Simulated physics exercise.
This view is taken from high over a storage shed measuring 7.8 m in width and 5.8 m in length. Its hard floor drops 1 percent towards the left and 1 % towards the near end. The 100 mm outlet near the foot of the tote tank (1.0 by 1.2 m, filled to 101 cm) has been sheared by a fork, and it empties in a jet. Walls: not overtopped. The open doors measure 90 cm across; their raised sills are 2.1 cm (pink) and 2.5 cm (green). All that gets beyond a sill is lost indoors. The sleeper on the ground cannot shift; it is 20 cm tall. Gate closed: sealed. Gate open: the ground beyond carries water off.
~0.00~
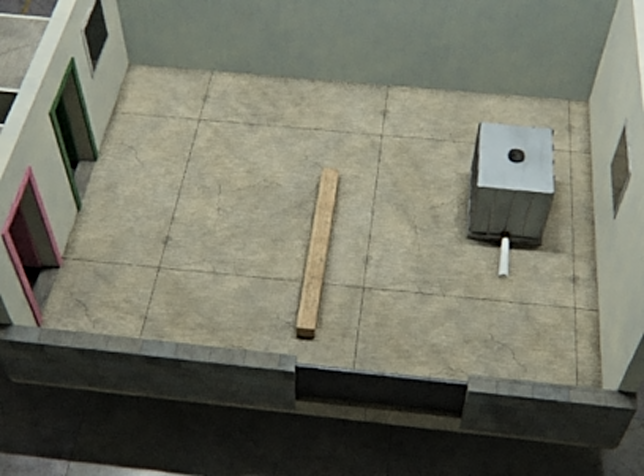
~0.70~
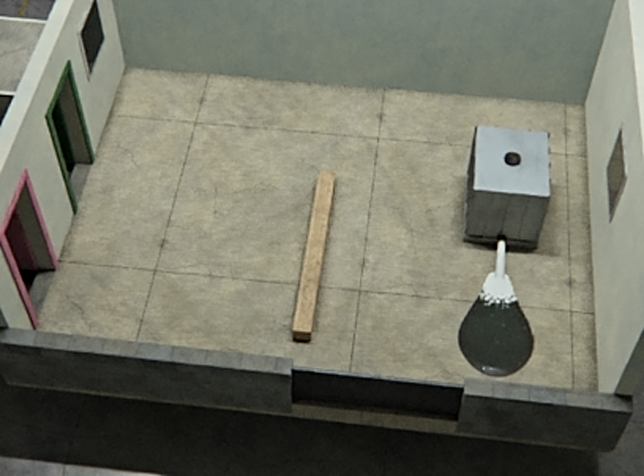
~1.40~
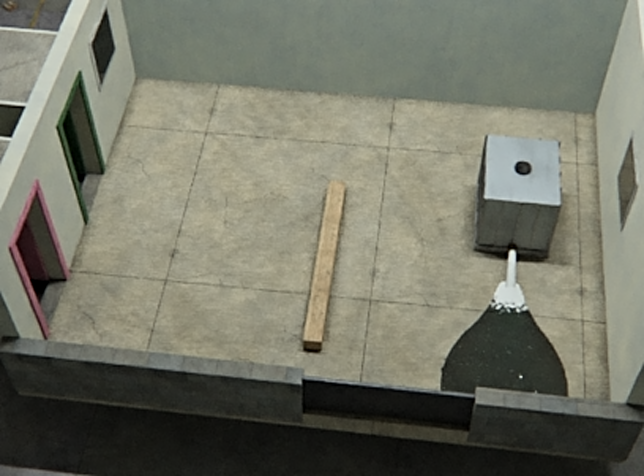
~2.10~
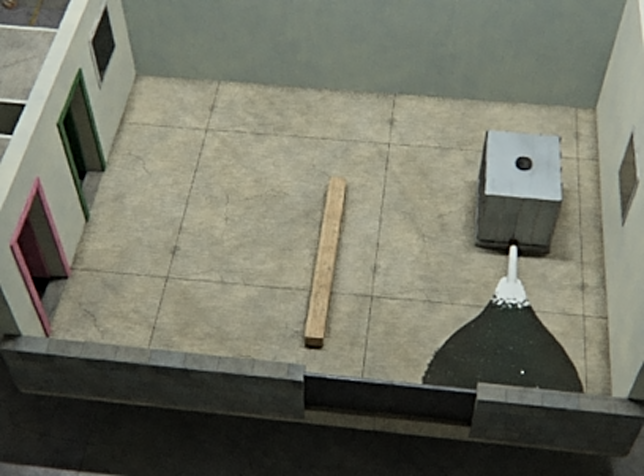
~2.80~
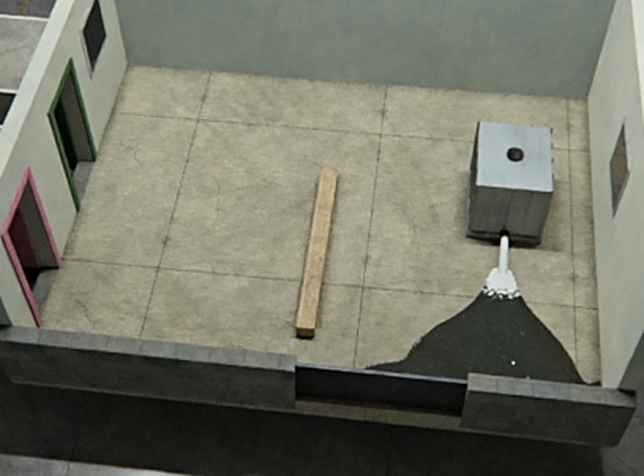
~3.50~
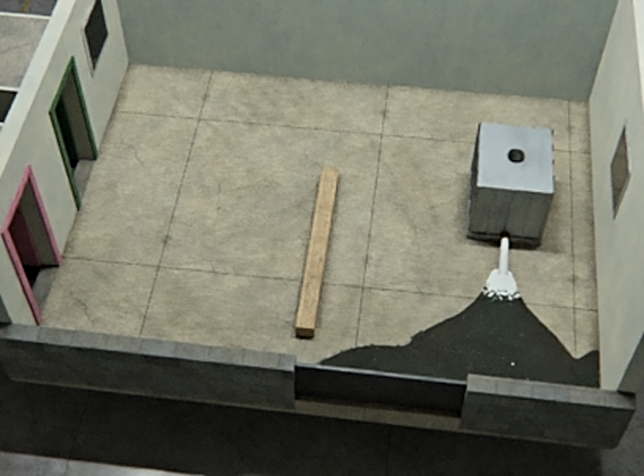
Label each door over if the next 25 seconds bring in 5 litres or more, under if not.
Pink door over, green door under.
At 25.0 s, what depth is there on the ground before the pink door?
4.5 cm.
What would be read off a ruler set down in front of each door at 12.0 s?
Depth (cm) - pink: 2.0, green: 0.0.
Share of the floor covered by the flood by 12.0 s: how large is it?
Roughly 35 percent.
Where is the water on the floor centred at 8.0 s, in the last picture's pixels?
The water's centre sits about at (436, 357).
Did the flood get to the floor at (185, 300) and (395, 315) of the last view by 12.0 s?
Going in order, I'd call them swamped then swamped.
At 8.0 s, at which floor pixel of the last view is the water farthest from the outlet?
(105, 363).
After 5.0 s water covers 15 % of the floor and is deepest (7 cm) near (489, 405); pink door not reached, green door not reached.
After 8.0 s water covers 25 % of the floor and is deepest (7 cm) near (517, 408); pink door not reached, green door not reached.
After 12.0 s water covers 35 % of the floor and is deepest (8 cm) near (503, 406); pink door 2 cm at the sill, 0 L in, green door not reached.
After 16.0 s water covers 45 % of the floor and is deepest (8 cm) near (517, 408); pink door 3.6 cm at the sill, 3 L in, green door 0.5 cm at the sill, 0 L in.
After 25.0 s water covers 55 % of the floor and is deepest (8 cm) near (489, 405); pink door 4.6 cm at the sill, 30 L in, green door 2.5 cm at the sill, 0 L in.
